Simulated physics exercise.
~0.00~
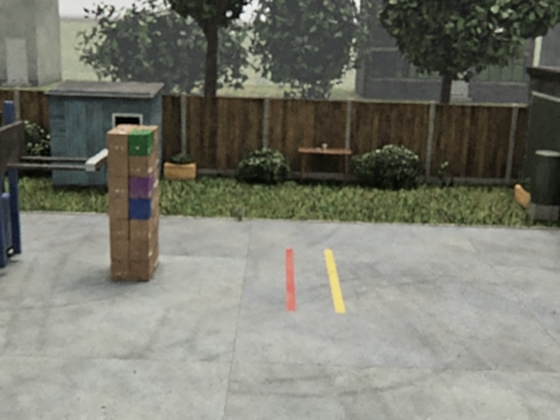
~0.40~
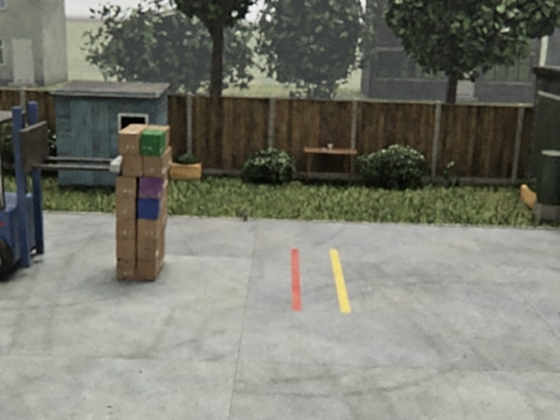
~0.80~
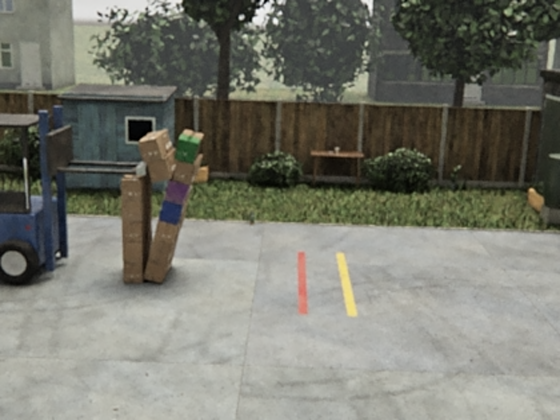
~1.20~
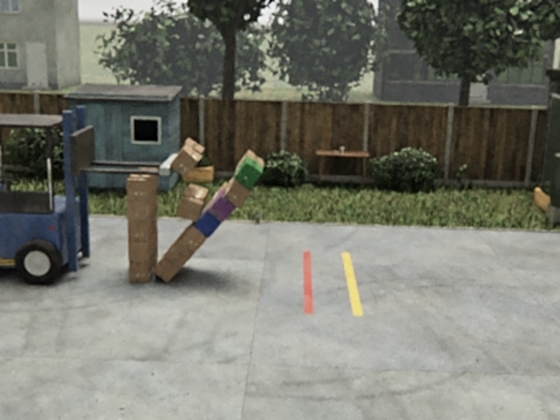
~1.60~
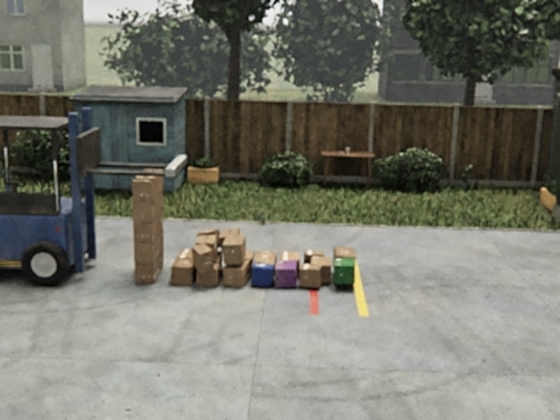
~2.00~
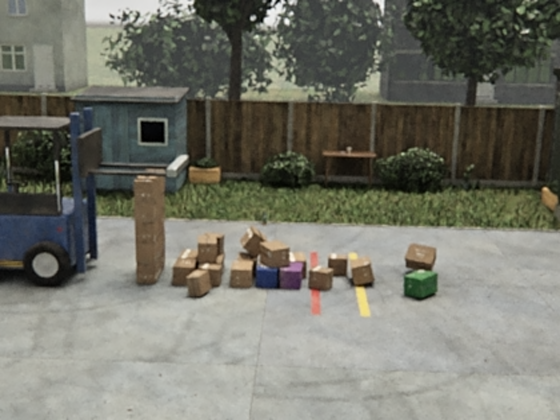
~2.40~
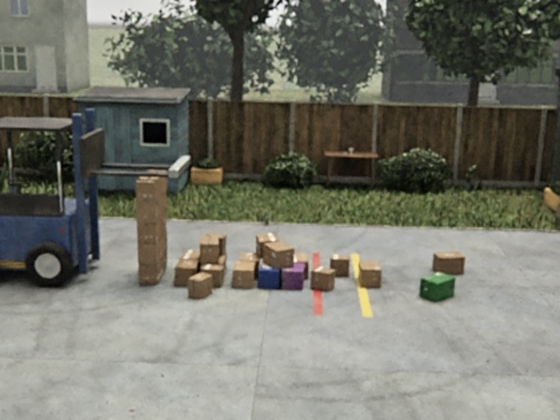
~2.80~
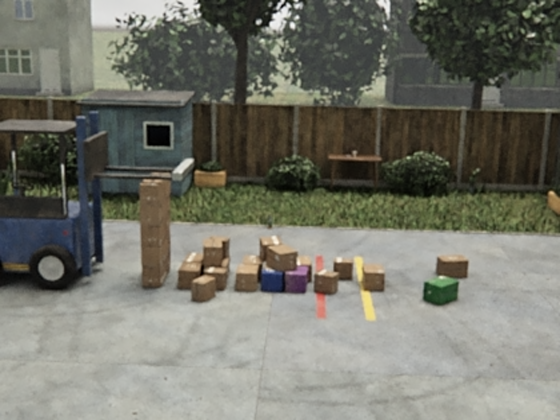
In a fenced yard, a blue forklift's beam toppling stacked cartons rightward, scattering some past painted lines while one column stays standing.
